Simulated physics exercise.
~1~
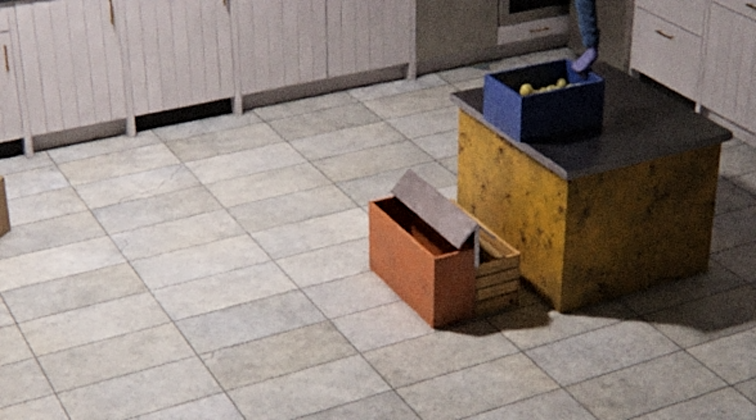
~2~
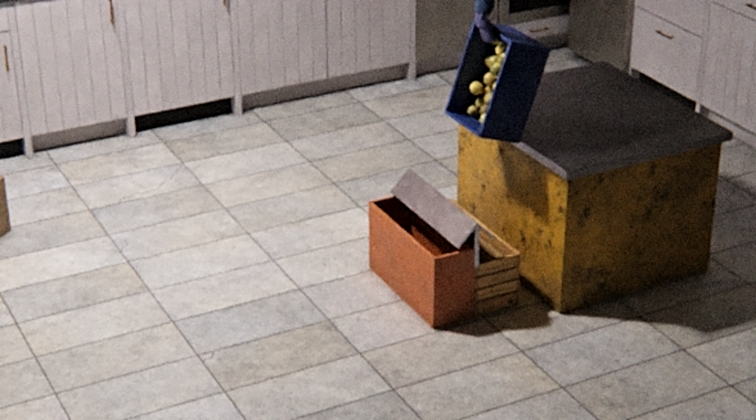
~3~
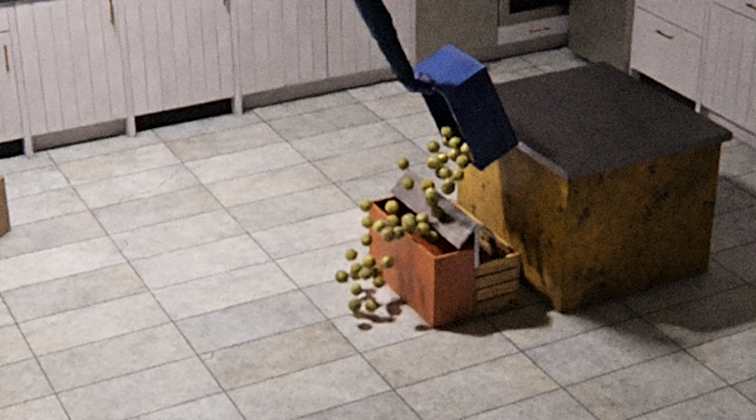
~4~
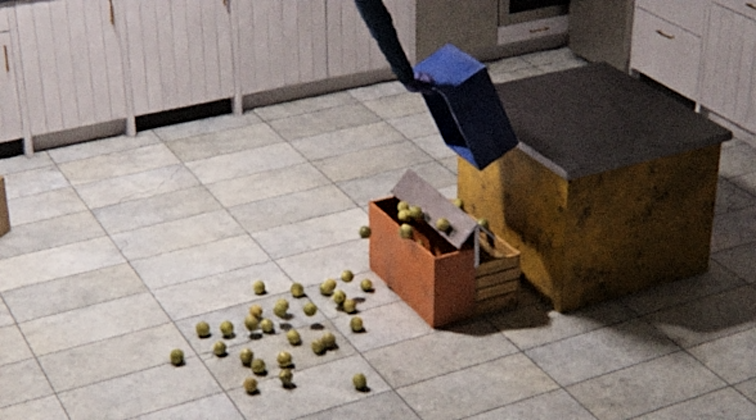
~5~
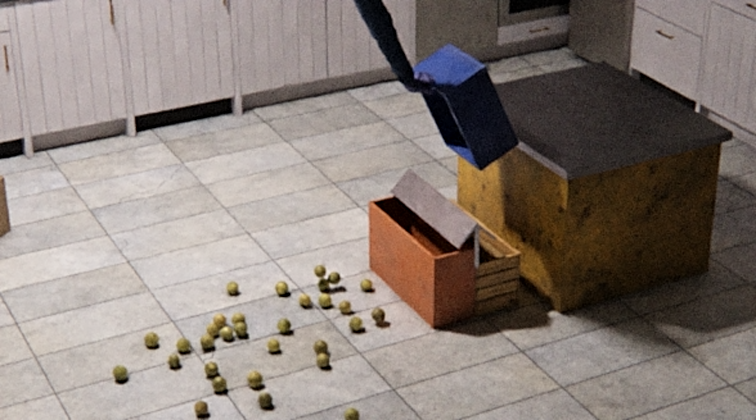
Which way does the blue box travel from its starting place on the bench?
It moves to the left, coming off the bench top to hang tipped above the boxes below.
